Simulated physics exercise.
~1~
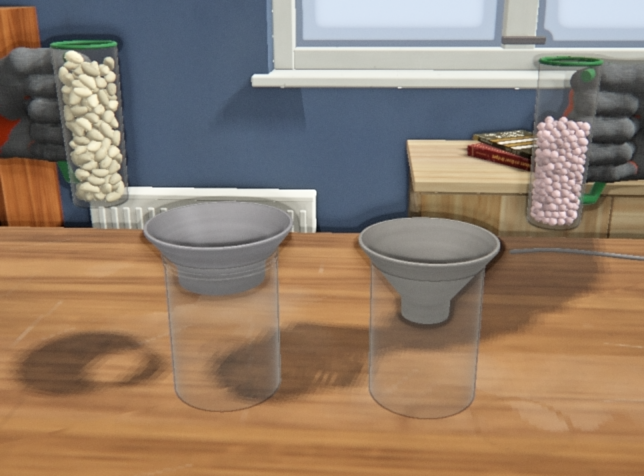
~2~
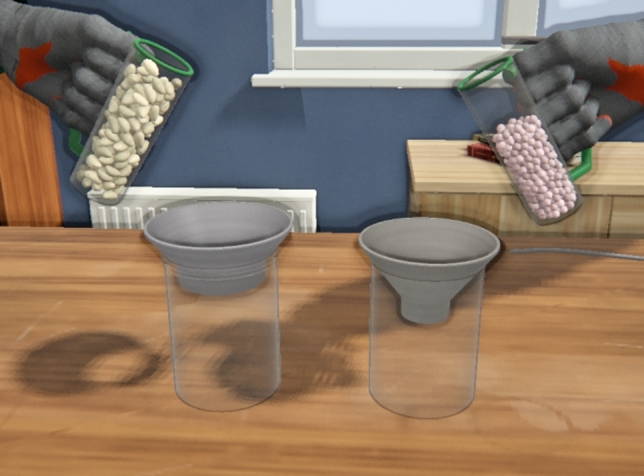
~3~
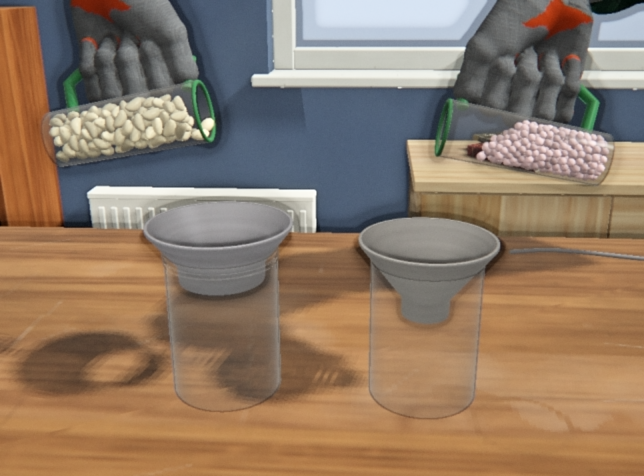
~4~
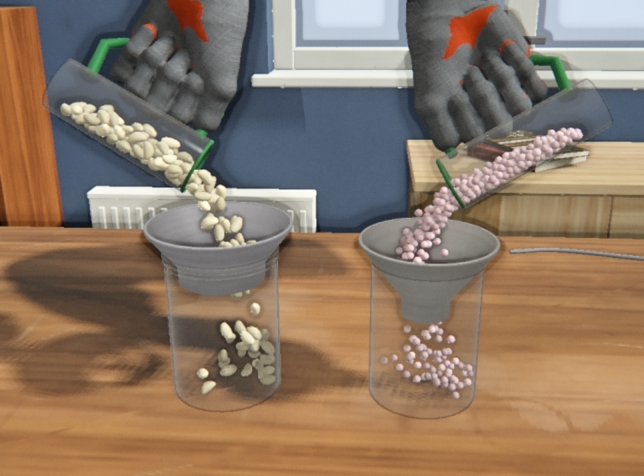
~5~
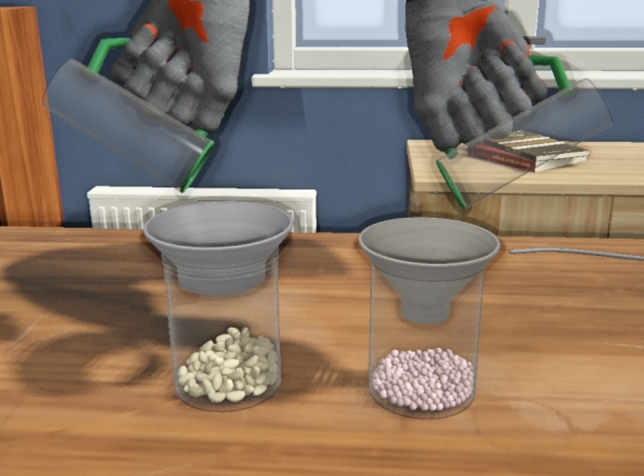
Two grey-gloved hands hold clear cups with green handles above a wooden table, the left one filled with cream-coloured beans and the right one with small pink balls. Below them, two grey funnels sit in clear jars, seen from the front and slightly above, with a blue wall and a window behind. The hands bring the cups inward and tilt them onto their sides, then tip them further so that both loads pour into the funnels. Beans and balls drop through into the jars. At the end both cups and funnels are empty, and each load rests at the bottom of its jar.
